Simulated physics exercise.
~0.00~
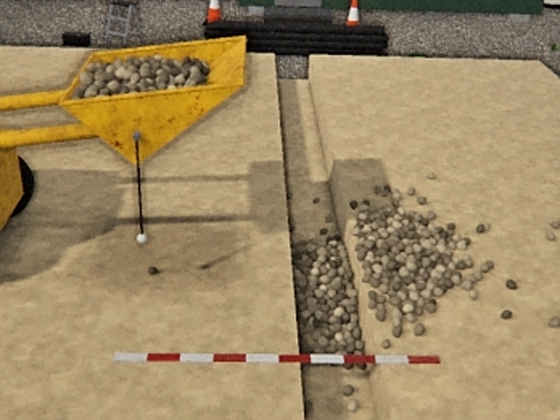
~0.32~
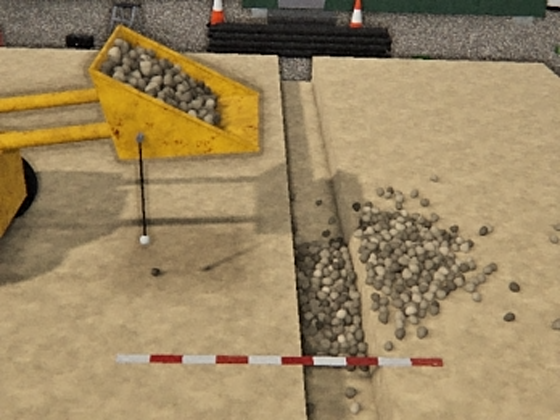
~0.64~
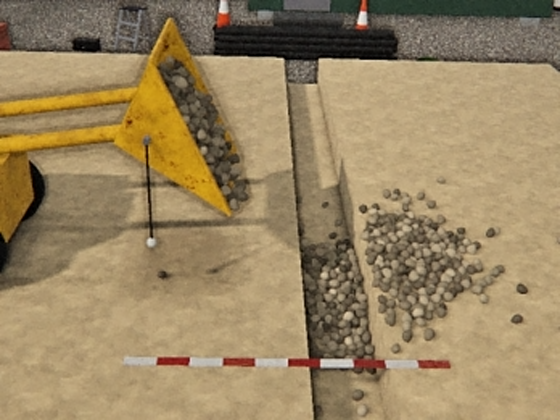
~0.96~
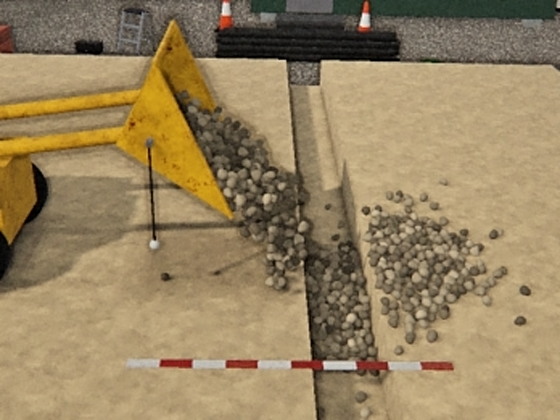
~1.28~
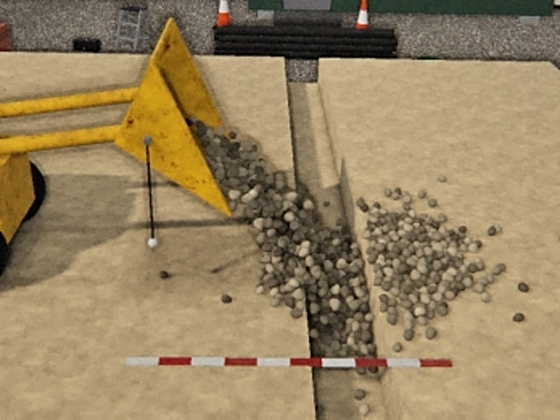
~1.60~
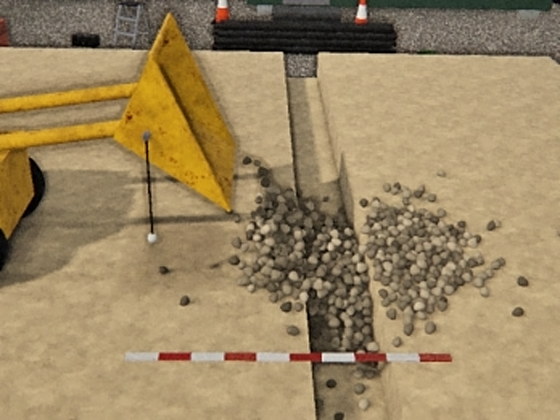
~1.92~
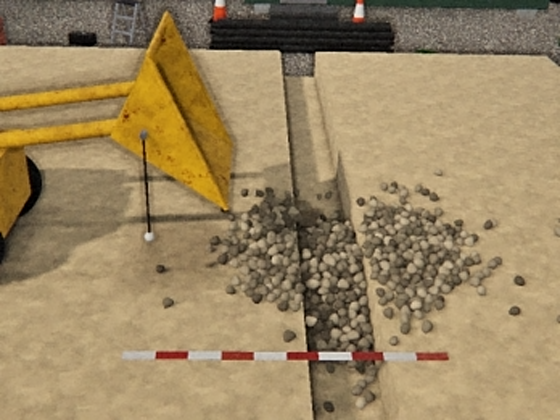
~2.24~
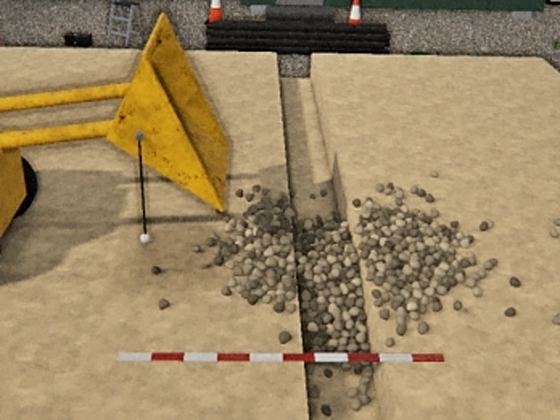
Yellow loader bucket tipping round stones toward a trench, the load sliding out, partly filling it and leaving a heap on the left.
